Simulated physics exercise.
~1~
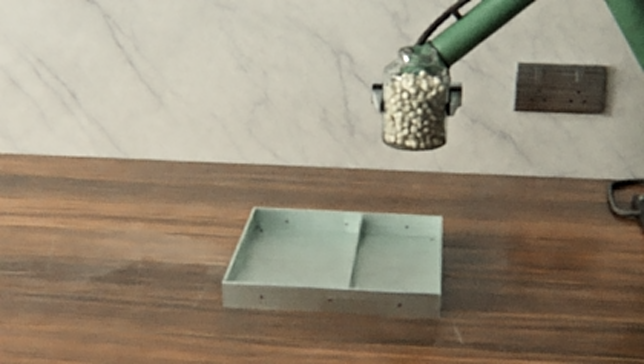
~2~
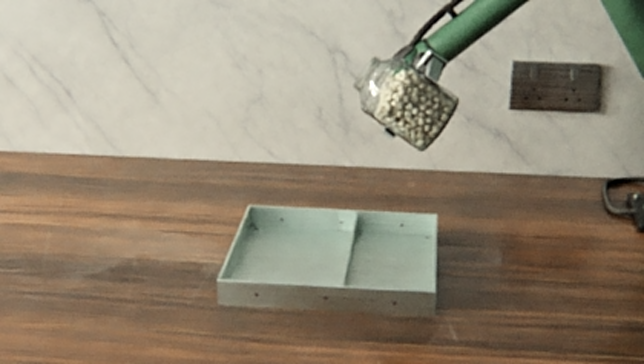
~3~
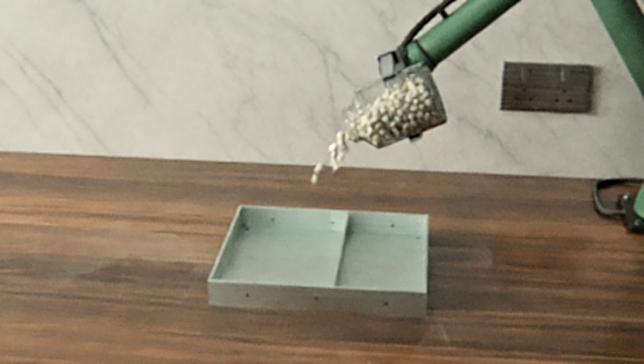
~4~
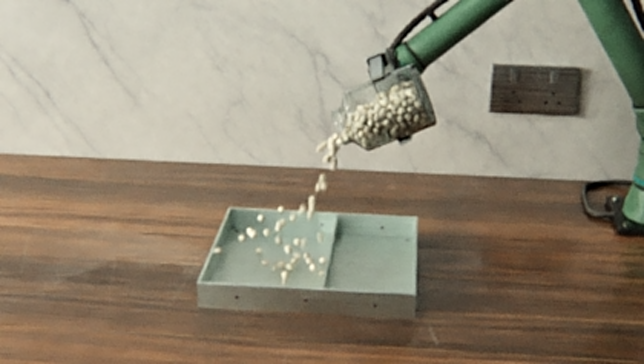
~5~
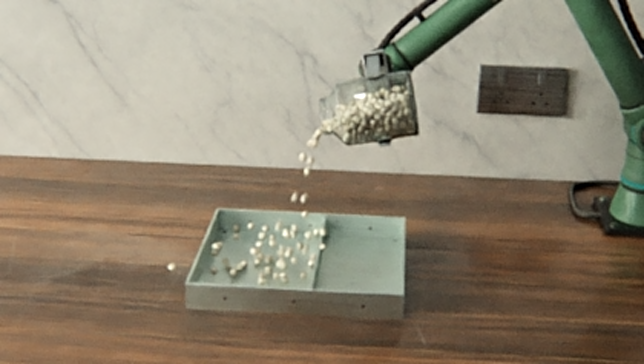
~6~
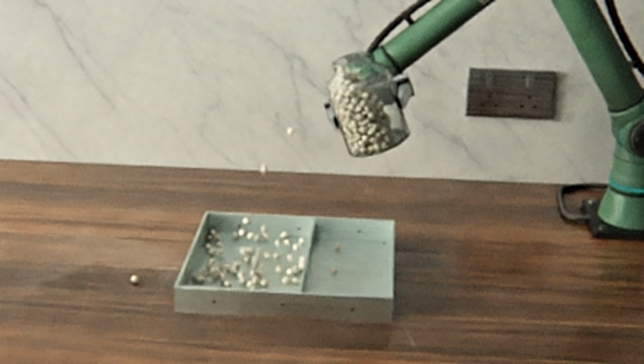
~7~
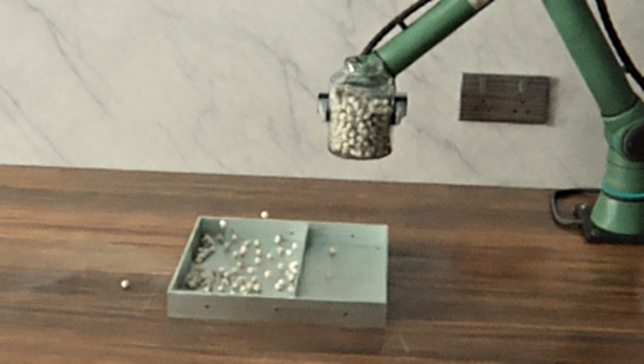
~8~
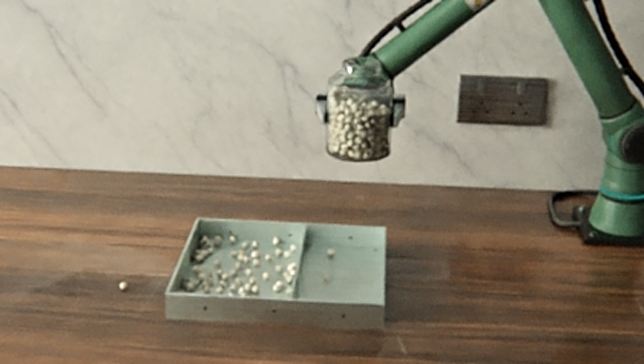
At first, a green robotic arm holds a clear jar of pale beads upright above a shallow, grey-green tray with two compartments on a wooden table. The arm tips the jar to the left until it lies on its side, and beads begin to spill from its mouth. They fall in a thin stream into the left compartment, bouncing and scattering. The arm then turns the jar back upright as the last few beads drop. In the end, the jar remains mostly full, beads dot the left compartment, and one stray bead rests on the table left of the tray.
